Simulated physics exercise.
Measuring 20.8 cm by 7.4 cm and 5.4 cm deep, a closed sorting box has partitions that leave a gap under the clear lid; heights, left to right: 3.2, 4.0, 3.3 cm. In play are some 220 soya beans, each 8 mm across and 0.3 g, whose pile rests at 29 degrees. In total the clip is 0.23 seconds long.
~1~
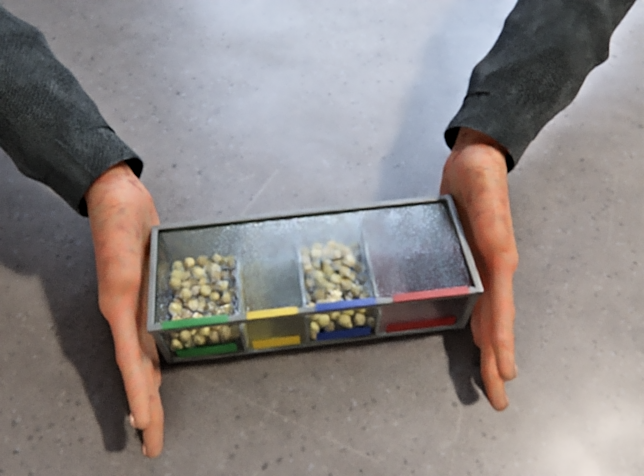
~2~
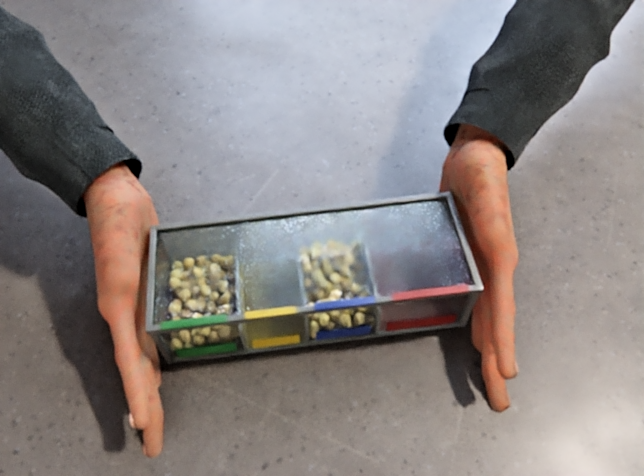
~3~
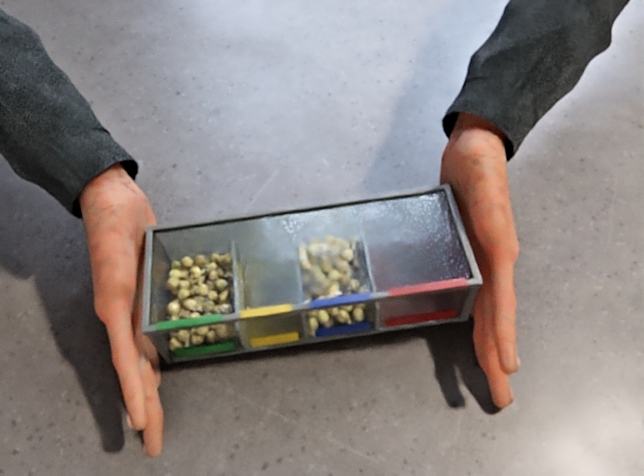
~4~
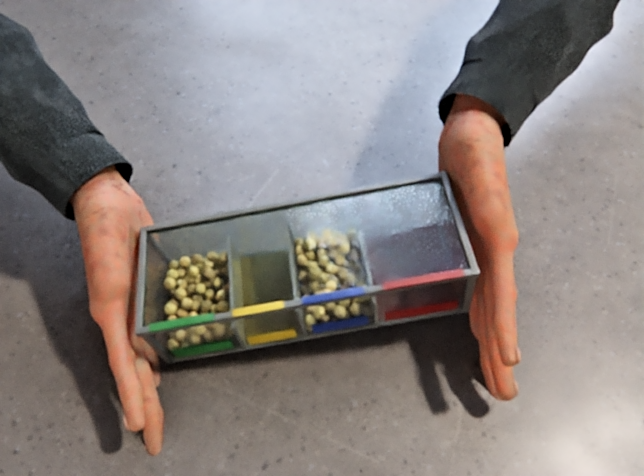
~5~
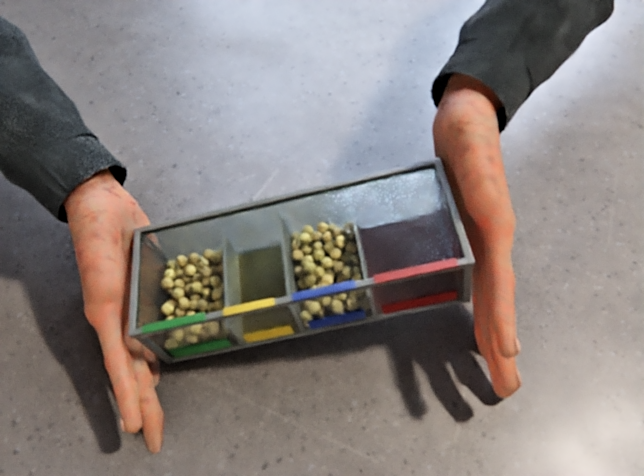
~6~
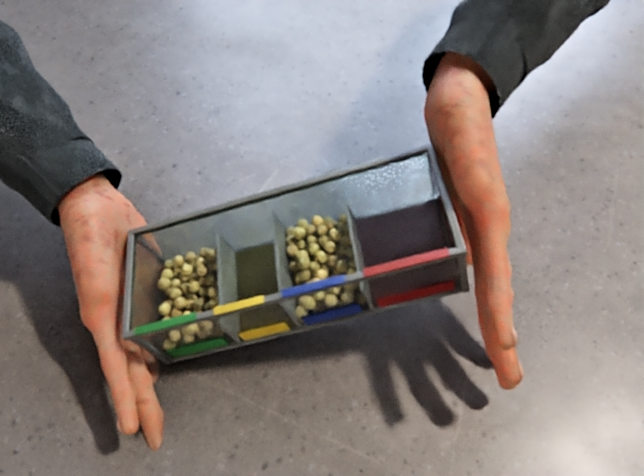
On a grey surface, two hands tilt a clear-lidded box of beans, raising its right end.
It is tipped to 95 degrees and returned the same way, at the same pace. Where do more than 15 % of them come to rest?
Red: Does not clear the bar; blue: Clears the bar; green: Clears the bar; yellow: Does not clear the bar.
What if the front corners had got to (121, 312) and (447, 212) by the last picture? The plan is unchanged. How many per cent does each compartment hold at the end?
The compartments end with red 0 per cent, blue 40 per cent, green 55 per cent and yellow 0 per cent.
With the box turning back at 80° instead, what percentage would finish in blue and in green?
Blue: 45, green: 55 (per cent).
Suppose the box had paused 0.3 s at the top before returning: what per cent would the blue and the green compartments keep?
In per cent: Blue 35, green 65.
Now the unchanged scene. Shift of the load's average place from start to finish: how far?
2.0 cm.
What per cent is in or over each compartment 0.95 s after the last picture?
Per cent by colour: Red 0; blue 45; green 50; yellow 5.
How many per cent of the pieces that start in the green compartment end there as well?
Some 100 percent.
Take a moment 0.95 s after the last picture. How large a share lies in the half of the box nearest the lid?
Roughly 40 percent of the pieces.
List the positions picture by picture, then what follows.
The first frame shows box tilt 0 degrees, front corners at (154, 326) and (475, 289); blue 50 %, green 50 %.
The second frame shows box tilt 1 degrees, front corners at (153, 327) and (475, 287).
The third frame shows box tilt 3 degrees, front corners at (149, 327) and (474, 280), lowest corner left front.
The fourth frame shows box tilt 7 degrees, front corners at (143, 329) and (471, 270), lowest corner left front.
The fifth frame shows box tilt 12 degrees, front corners at (136, 331) and (466, 260), lowest corner left front.
The sixth frame shows box tilt 16 degrees, front corners at (130, 333) and (458, 249), lowest corner left front; blue 50 %, green 50 %.
Then, 0.95 s after the last picture, tilt 95 degrees; blue 45 %, green 50 %, yellow 5 %.
Then, 1.57 s after the last picture, tilt 43 degrees; blue 35 %, green 60 %, yellow 5 %.
Then, 2.25 s after the last picture, tilt 0 degrees; blue 35 %, green 60 %, yellow 5 %.
In the end, red 0 %, blue 35 %, green 60 %, yellow 5 %.
